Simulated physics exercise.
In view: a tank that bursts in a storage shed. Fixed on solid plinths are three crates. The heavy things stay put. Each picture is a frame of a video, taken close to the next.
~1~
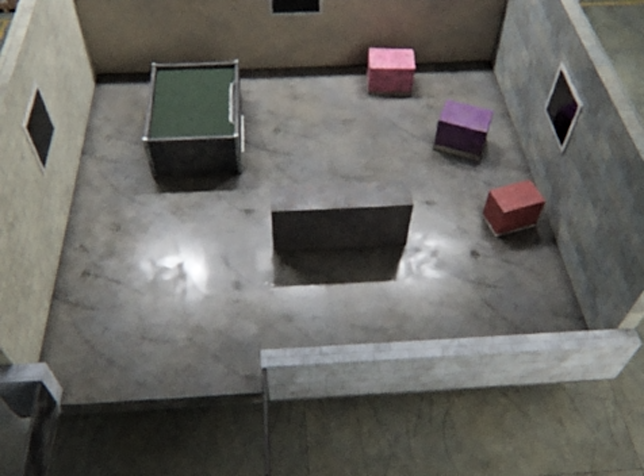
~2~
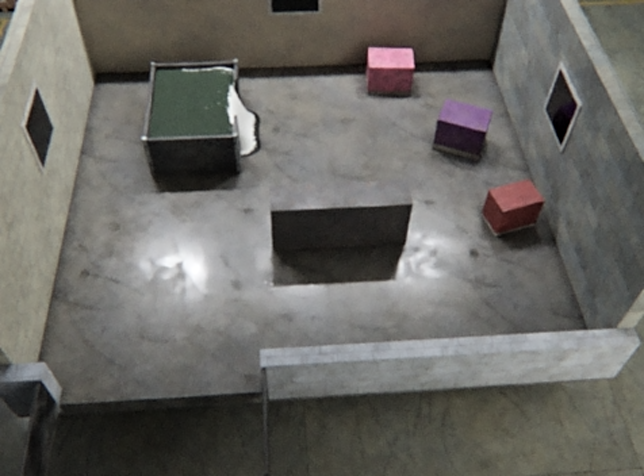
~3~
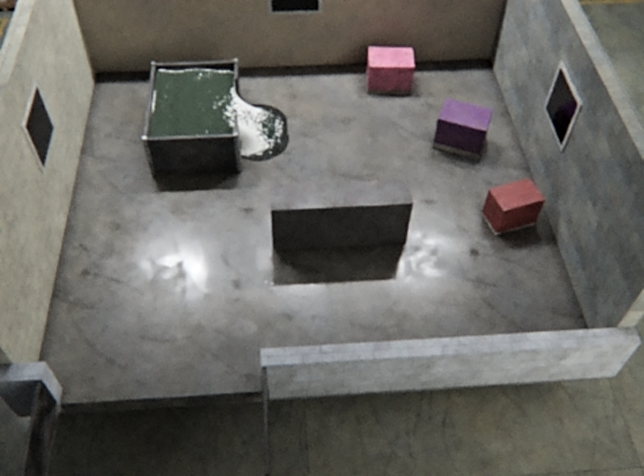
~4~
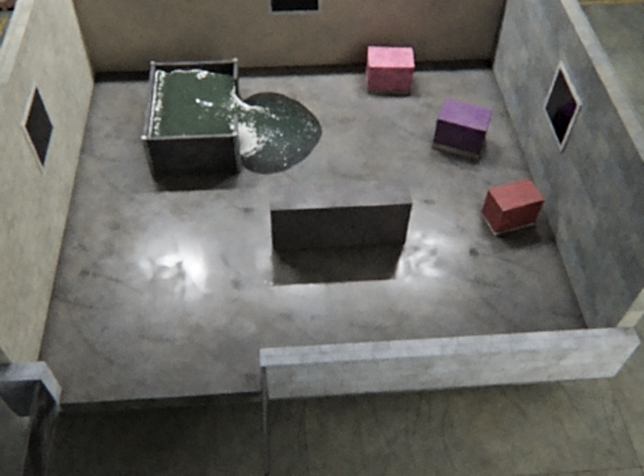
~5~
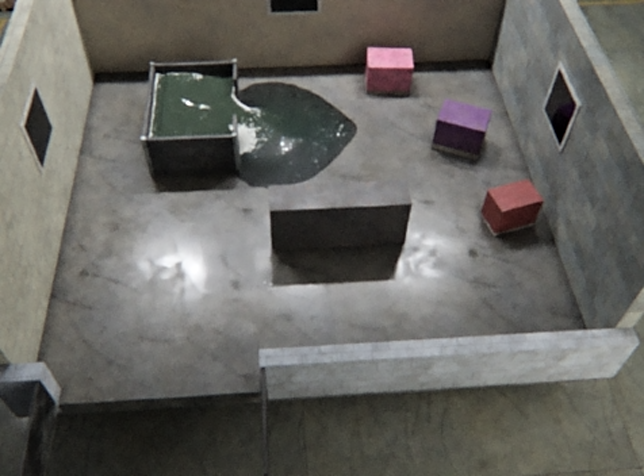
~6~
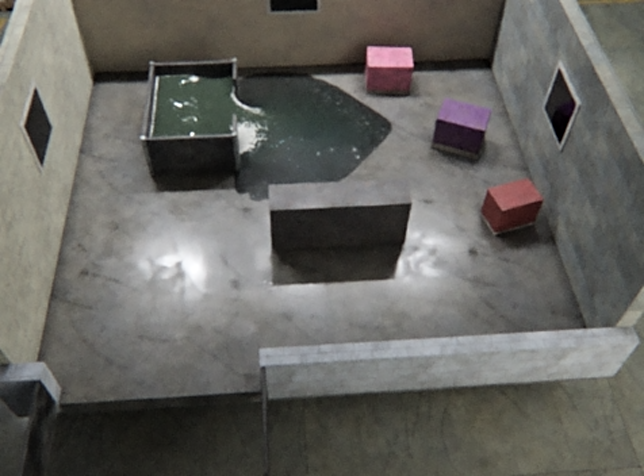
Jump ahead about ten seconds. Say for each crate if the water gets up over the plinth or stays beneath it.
At the pink crate the water gets over; at the purple crate the water gets over; at the red crate the water gets over.
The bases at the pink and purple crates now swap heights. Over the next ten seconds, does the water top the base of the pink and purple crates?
After the swap, pink is flooded while purple is flooded.
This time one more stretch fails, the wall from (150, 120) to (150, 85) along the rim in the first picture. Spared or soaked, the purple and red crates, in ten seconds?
My reading: The purple crate is spared; the red crate is topped.
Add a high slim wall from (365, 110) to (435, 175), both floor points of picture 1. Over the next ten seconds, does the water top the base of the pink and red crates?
In short: The pink crate takes water; the red crate is topped.
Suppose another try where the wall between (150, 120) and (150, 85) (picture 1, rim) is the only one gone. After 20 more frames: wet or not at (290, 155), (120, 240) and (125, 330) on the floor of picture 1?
Those three places would be still unsoaked, soaking and soaking, in that order.
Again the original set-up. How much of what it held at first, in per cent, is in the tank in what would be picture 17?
By my count, 42 per cent.
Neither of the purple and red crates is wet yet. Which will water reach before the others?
The purple-painted one comes first.
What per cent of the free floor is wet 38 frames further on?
I'd say close to 55 per cent.
A moment on, water covers 30 % of the floor; the pink crate water round its plinth, the purple crate water round its plinth, the red crate not reached.
Next, water covers 35 % of the floor; the pink crate water round its plinth, the purple crate water round its plinth, the red crate water round its plinth.
Then, water covers 45 % of the floor; the pink crate water round its plinth, the purple crate water round its plinth, the red crate water round its plinth.
Later, water covers 55 % of the floor; the pink crate water round its plinth, the purple crate water round its plinth, the red crate water round its plinth.
In the end, water covers 85 % of the floor; the pink crate was topped, the purple crate was topped, the red crate was topped.
